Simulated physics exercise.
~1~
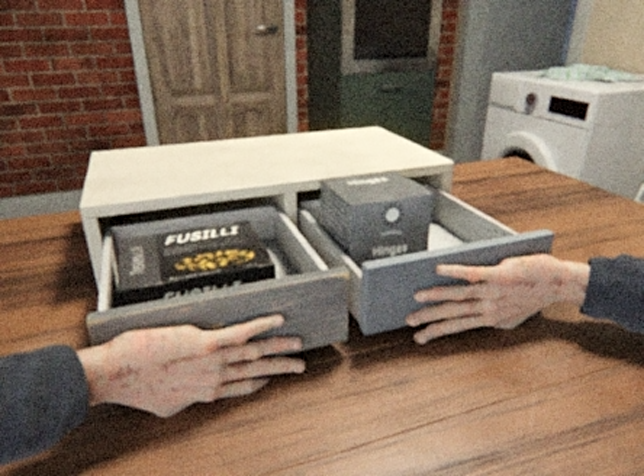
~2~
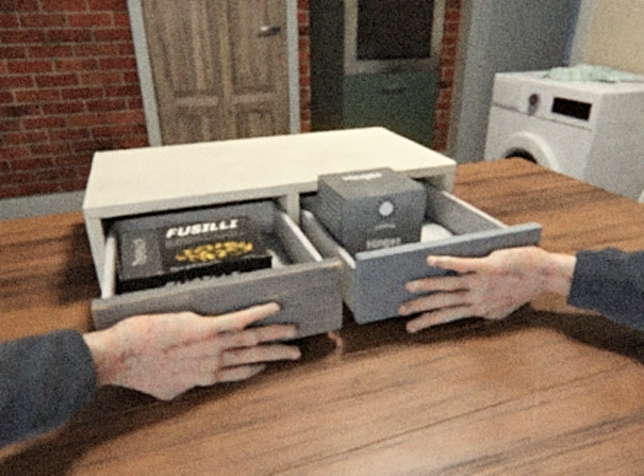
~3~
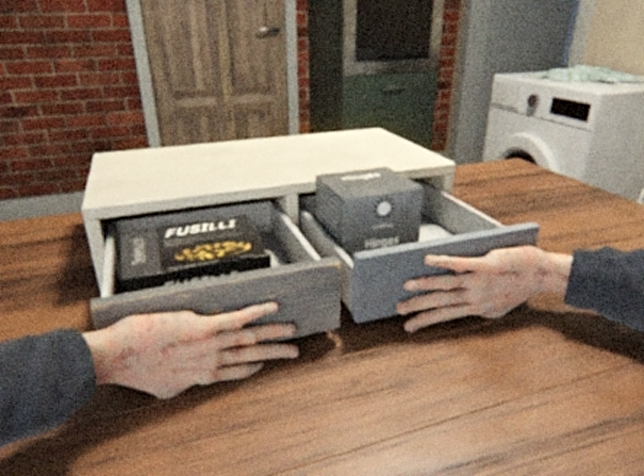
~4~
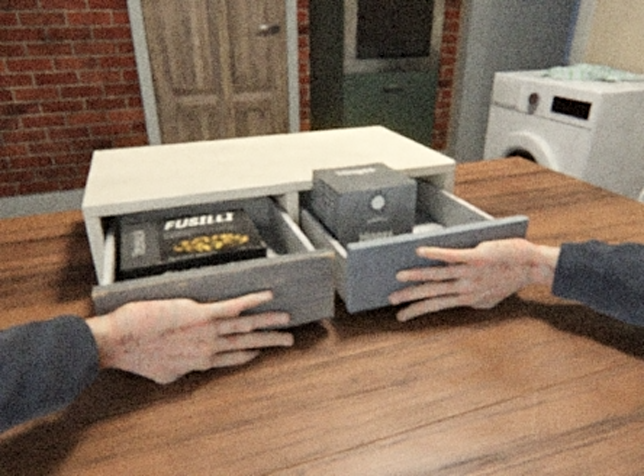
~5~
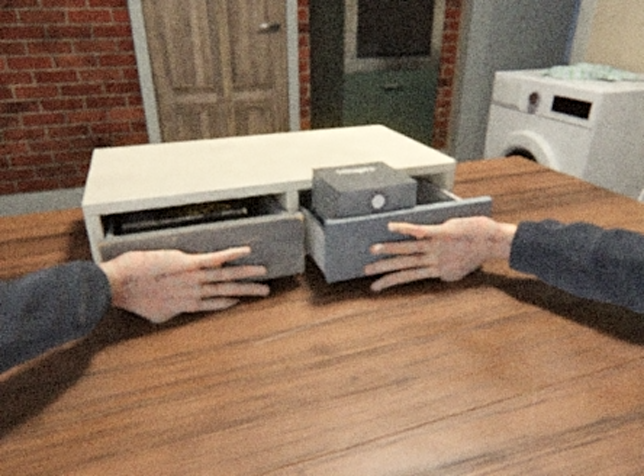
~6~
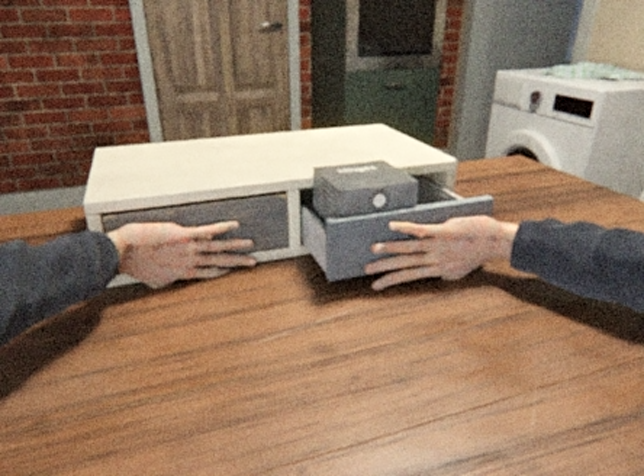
Two open drawers sit side by side in a low white chest on a wooden table, the left one holding a black box of fusilli and the right one a taller grey box. A hand rests against the front of each drawer, and at first they ease inwards only slightly. Then both hands push further, and the drawers slide in together until the black box is mostly hidden. The right drawer stops partway, its grey box still showing above the front. The left hand keeps pushing until the left drawer is shut, while the right drawer stays ajar.
